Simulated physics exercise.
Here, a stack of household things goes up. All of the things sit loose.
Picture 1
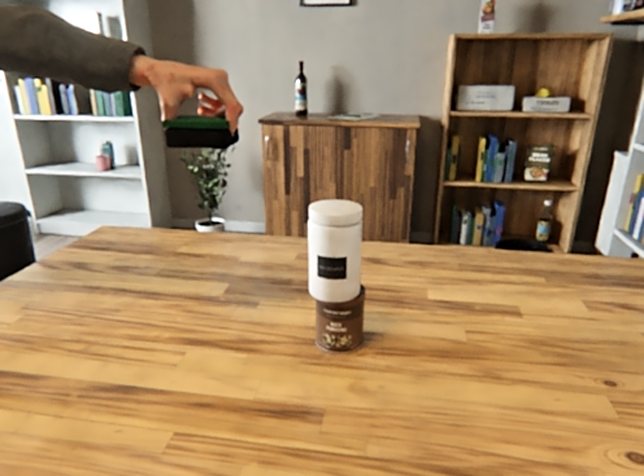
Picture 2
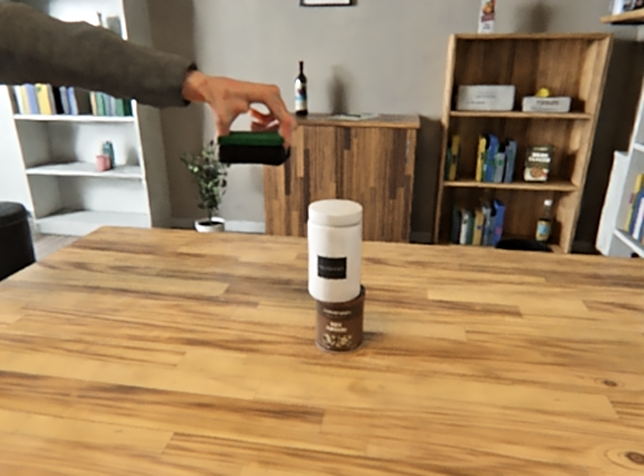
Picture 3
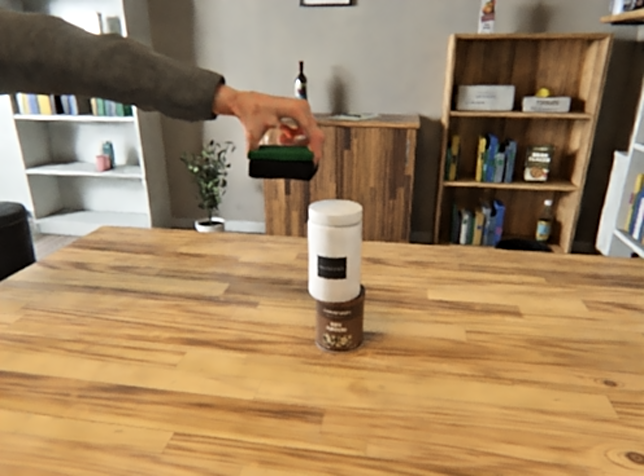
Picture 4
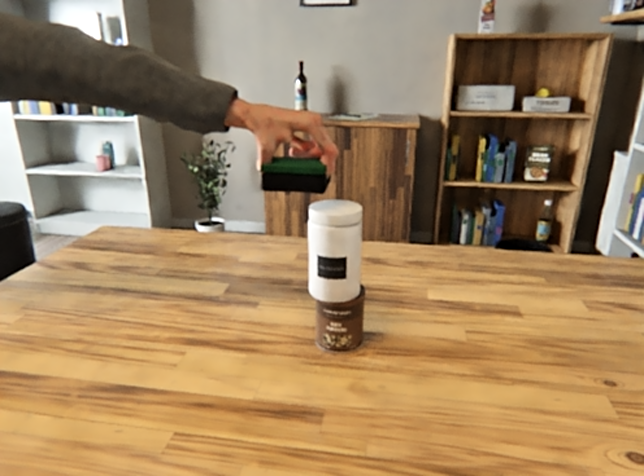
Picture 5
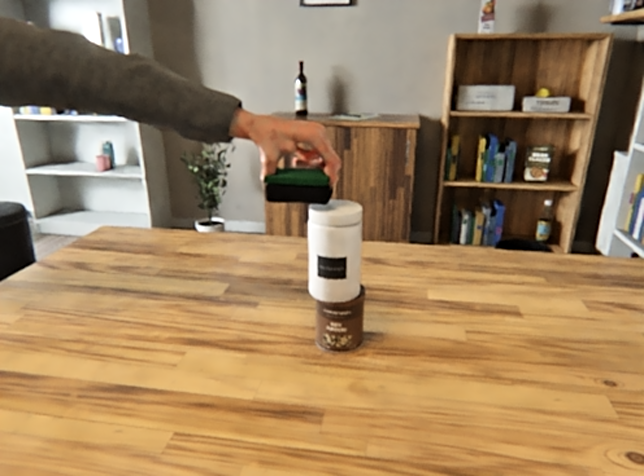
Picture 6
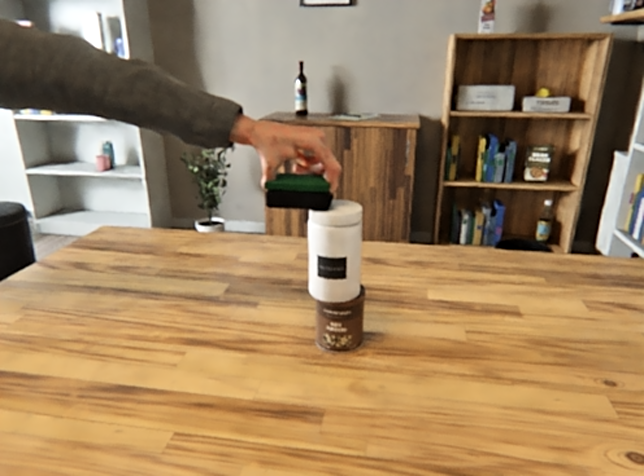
The footage shows a hand carrying a green and black sponge rightward and down toward a white jar stacked on a brown container on a wooden table, then setting it on the jar's left side while still gripping it.
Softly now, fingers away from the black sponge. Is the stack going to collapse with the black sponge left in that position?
Yes, it collapses.
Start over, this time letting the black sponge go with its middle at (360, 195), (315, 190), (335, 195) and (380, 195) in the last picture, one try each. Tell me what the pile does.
Outcomes in order: No collapse, no collapse, no collapse, a collapse.
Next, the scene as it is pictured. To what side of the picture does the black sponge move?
Direction of travel: Leftward.
Then, 0.40 s on from there, black sponge now fallen.
Then, 0.50 s on from there, things are still on the move.
In the end, fallen, black sponge; the other 2 unmoved. At the end, from the last picture's camera, black sponge near (267, 322). The pile comes apart.
